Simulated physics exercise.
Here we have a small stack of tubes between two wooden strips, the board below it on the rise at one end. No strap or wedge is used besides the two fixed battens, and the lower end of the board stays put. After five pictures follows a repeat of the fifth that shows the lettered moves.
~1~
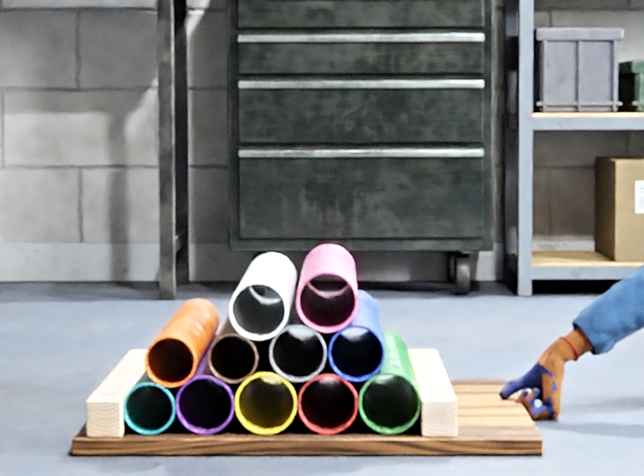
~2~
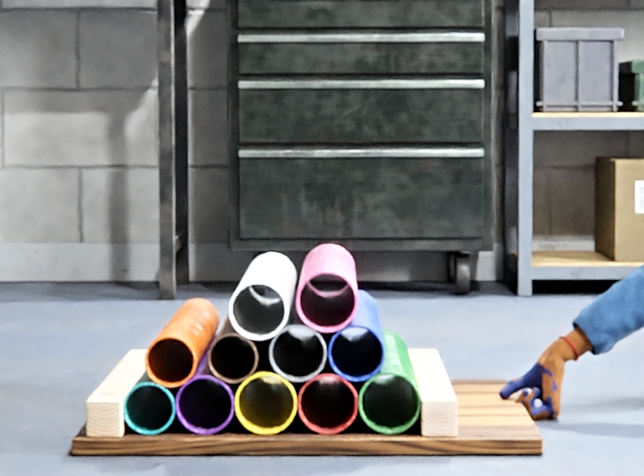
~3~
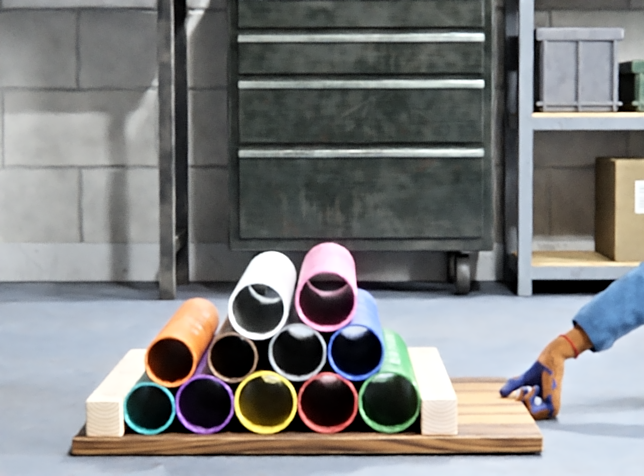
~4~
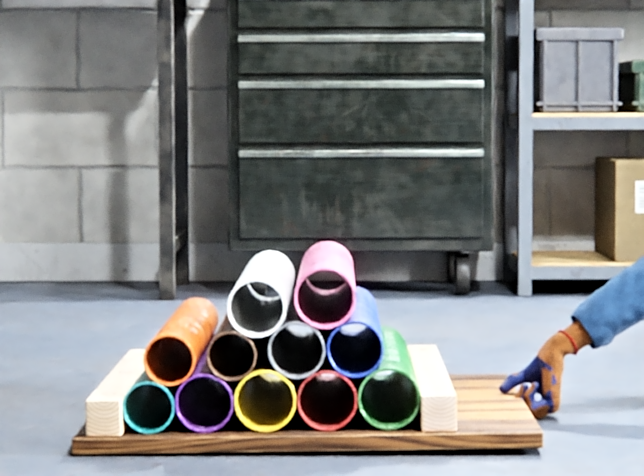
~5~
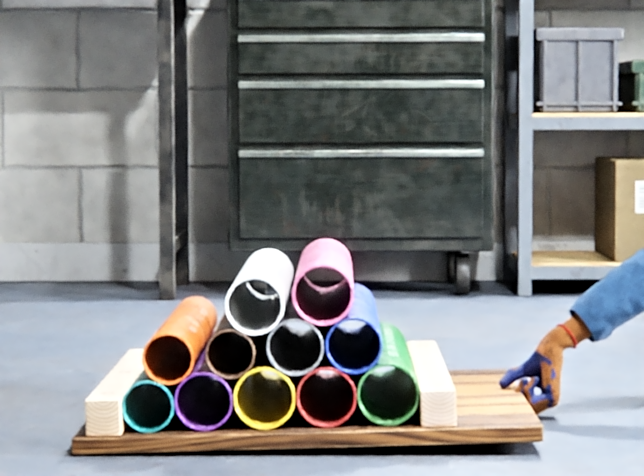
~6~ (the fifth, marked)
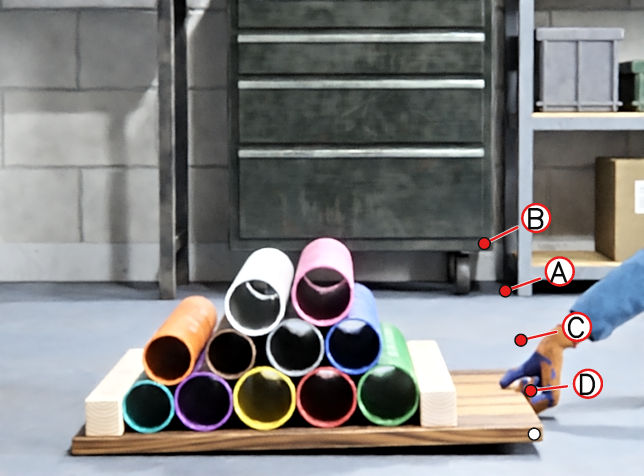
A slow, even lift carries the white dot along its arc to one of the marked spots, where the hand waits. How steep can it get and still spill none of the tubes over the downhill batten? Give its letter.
Stop at A.
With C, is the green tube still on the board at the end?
Yes.
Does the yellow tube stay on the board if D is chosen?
Yes.
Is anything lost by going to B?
At B: Yes.
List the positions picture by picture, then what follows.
Grey tube (298, 353); blue tube (356, 353); pink tube (327, 302), in the first picture.
Pink tube (327, 301); white tube (259, 311), in the second picture.
Board (310, 396); green tube (390, 401); yellow tube (266, 403), in the third picture.
Board (310, 394); turquoise tube (148, 408); purple tube (204, 404), in the fourth picture.
Board (310, 391); turquoise tube (148, 406); purple tube (204, 401), in the fifth picture.
On the marked copy, A at (505, 291); B at (484, 243); C at (521, 340); D at (531, 391); the white dot at (534, 434).
With A. Early on, board at 14°.
Further on, board at 20°.
At the end, board at 20°, none over the low batten.
As for the rest, B one over the low batten (orange); C none over the low batten; D none over the low batten.
